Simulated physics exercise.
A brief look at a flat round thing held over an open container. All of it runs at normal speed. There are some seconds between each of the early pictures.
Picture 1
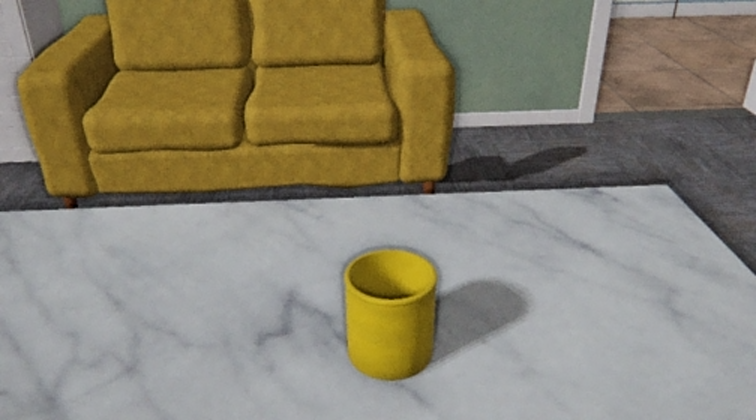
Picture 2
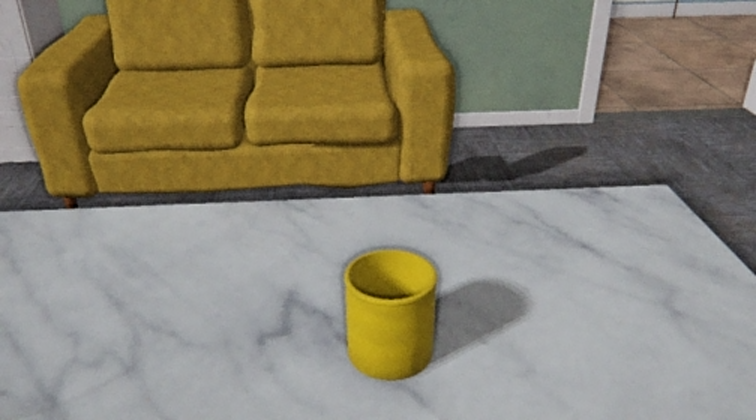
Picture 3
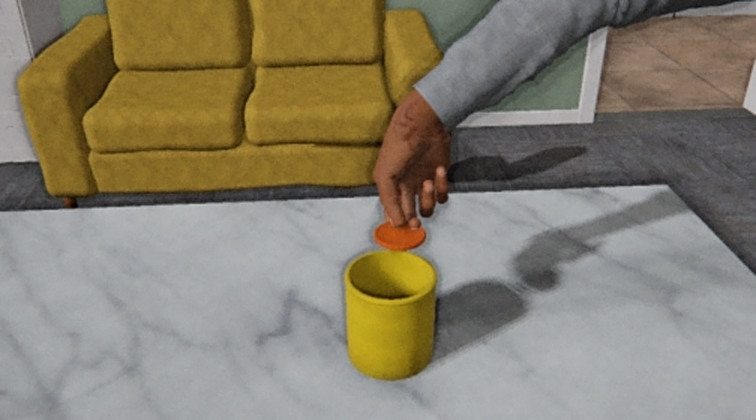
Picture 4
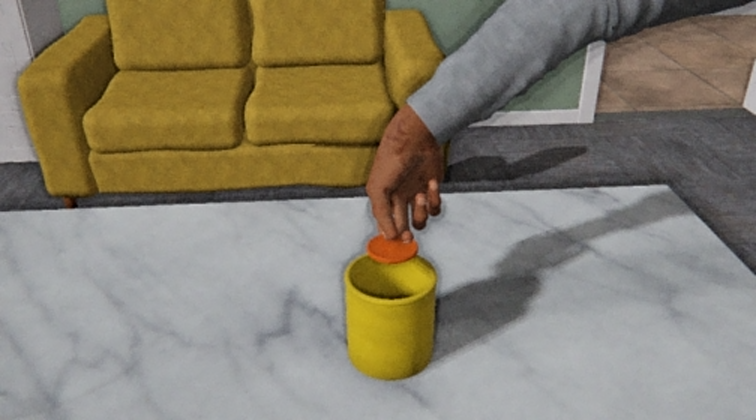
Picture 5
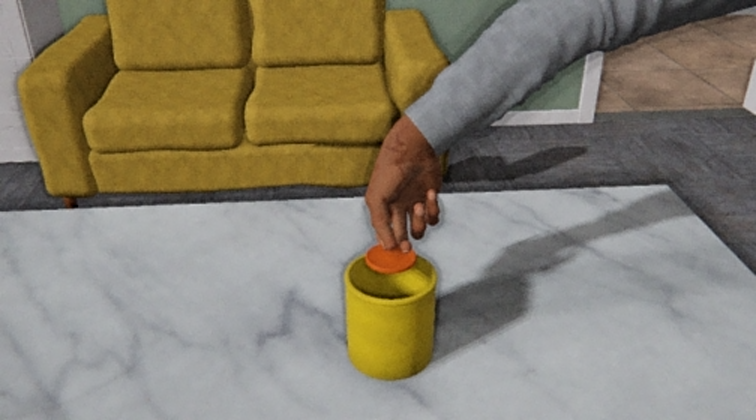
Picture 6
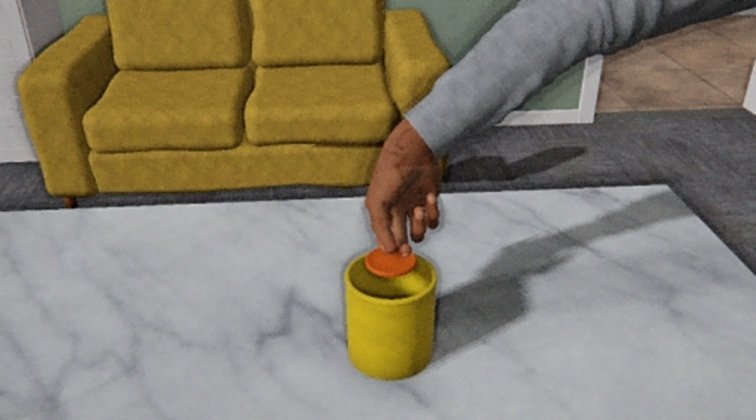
A hand in a grey sleeve bringing an orange disc over an open yellow container on a marble table, then holding it there.
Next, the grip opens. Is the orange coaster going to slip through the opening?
Yes.
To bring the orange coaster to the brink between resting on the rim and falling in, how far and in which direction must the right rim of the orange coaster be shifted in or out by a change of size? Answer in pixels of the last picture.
Right, by roughly 16 pixels.
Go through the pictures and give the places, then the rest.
In the first picture, beaker (391, 314).
In the second picture, beaker (391, 314).
In the third picture, still on the way; orange coaster (400, 235); beaker (391, 314).
In the fourth picture, still on the way; orange coaster (393, 248); beaker (391, 314).
In the fifth picture, still on the way; orange coaster (391, 258); beaker (391, 314).
In the sixth picture, in place, still held; orange coaster (391, 261); beaker (391, 314).
Then, 0.14 s on from there, orange coaster displaced about its own width near (391, 295).
In the end, the orange coaster slips past the rim, near (390, 346).
